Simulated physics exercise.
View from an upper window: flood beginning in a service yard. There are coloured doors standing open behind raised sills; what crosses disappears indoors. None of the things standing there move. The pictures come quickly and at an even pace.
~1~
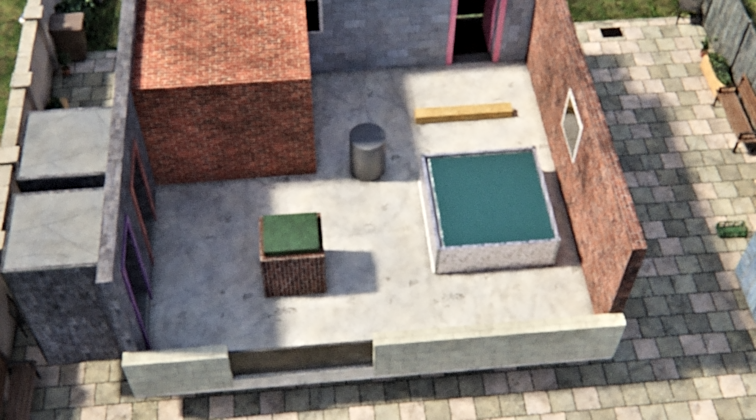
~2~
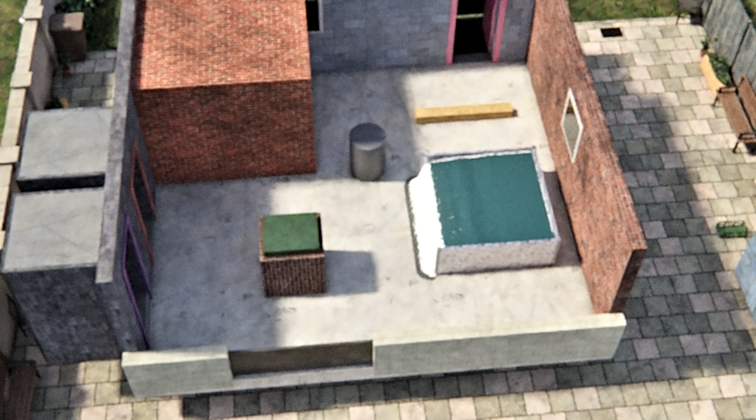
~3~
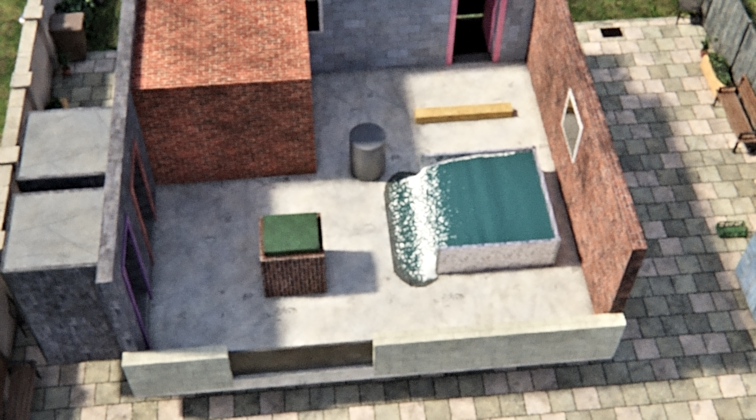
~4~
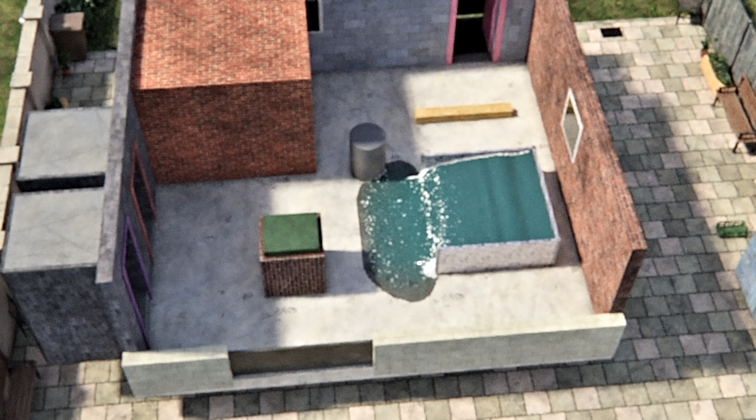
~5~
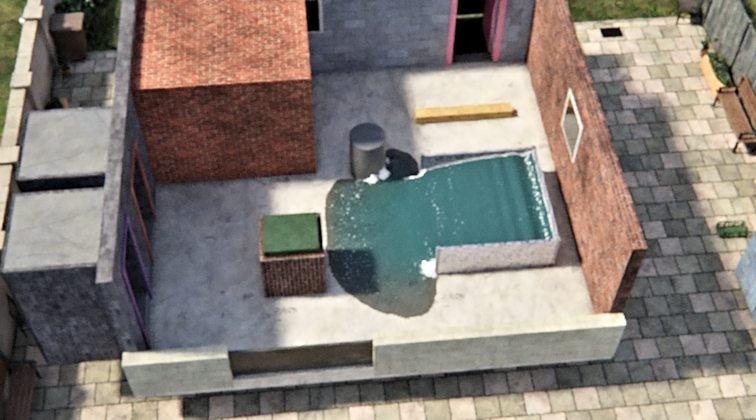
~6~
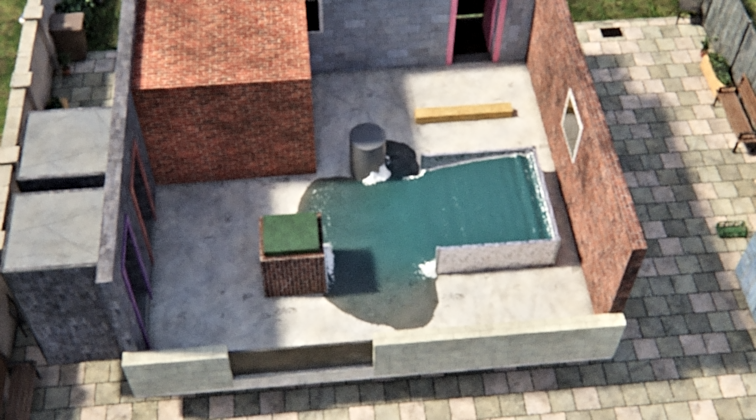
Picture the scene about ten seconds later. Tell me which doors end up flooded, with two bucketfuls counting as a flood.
In the end the red door breaks the limit, the pink door respects the limit, the purple door respects the limit.
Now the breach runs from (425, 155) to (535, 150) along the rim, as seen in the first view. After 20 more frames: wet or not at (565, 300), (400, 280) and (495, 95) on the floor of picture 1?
Point one not reached; point two not reached; point three reached.
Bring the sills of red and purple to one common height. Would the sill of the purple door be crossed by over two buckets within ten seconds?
The purple door overshoots.
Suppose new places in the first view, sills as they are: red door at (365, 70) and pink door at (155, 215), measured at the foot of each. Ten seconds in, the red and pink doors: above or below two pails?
I'd say the red door remains short of it and the pink door beats the mark.
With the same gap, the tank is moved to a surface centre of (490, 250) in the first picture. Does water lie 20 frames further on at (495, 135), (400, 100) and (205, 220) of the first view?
Spared, spared, soaked.
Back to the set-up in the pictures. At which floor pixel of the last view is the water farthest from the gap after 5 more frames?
My estimate: Roughly (164, 237).
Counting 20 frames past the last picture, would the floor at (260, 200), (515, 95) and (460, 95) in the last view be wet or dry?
Point by point: Inundated, not yet wet, not yet wet.
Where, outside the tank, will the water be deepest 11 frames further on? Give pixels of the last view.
Deepest point: About (157, 186).
A moment on, water covers 35 % of the floor; the red door not reached, the pink door not reached, the purple door not reached.
Next, water covers 50 % of the floor; the red door over two buckets in, the pink door not reached, the purple door wet at the sill, nothing in.
Then, water covers 60 % of the floor; the red door far over two buckets in, the pink door not reached, the purple door wet at the sill, nothing in.
Later, water covers 75 % of the floor; the red door far over two buckets in, the pink door not reached, the purple door wet at the sill, nothing in.
In the end, water covers 80 % of the floor; the red door far over two buckets in, the pink door not reached, the purple door wet at the sill, nothing in.
